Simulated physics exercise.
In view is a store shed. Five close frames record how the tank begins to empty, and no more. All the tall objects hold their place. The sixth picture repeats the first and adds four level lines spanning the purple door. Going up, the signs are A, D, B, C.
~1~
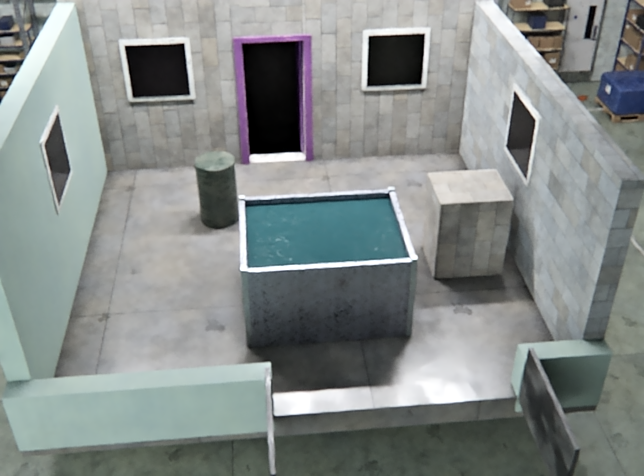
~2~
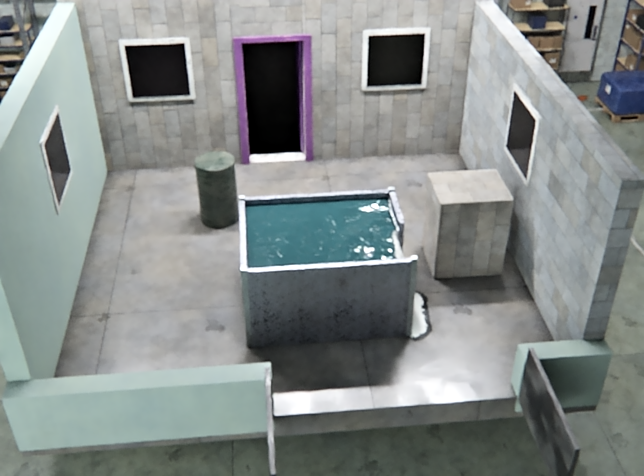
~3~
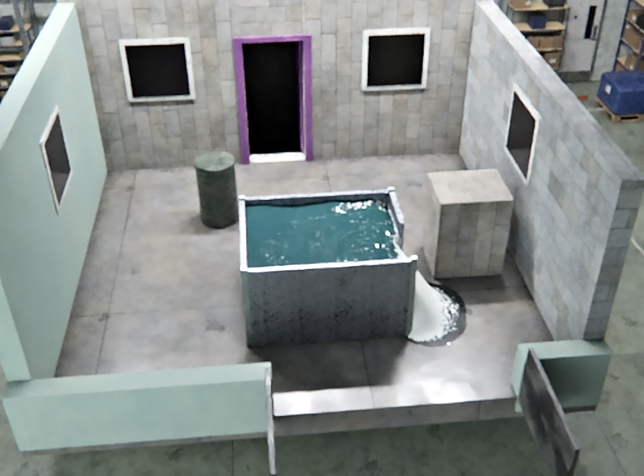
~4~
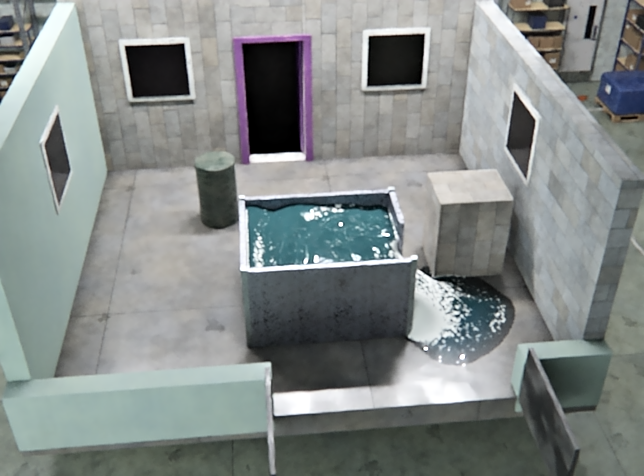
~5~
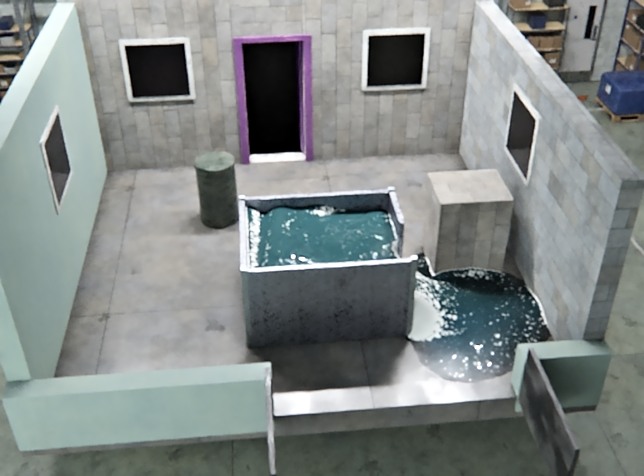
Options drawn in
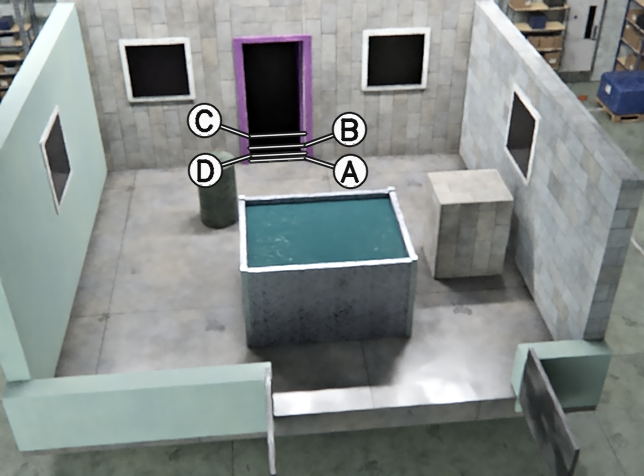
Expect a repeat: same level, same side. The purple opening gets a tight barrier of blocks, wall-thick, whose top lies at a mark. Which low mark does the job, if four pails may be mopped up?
Line A.
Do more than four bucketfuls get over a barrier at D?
No, not at all.
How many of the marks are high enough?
All of them.
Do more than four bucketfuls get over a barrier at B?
No.
In white, A at (278, 159); B at (277, 146); C at (277, 134); D at (277, 154); from the bottom up A, D, B, C.
Choosing A, a splash gets over, under a bucket.
Choosing B, nothing gets over.
Choosing C, nothing gets over.
Choosing D, nothing gets over.
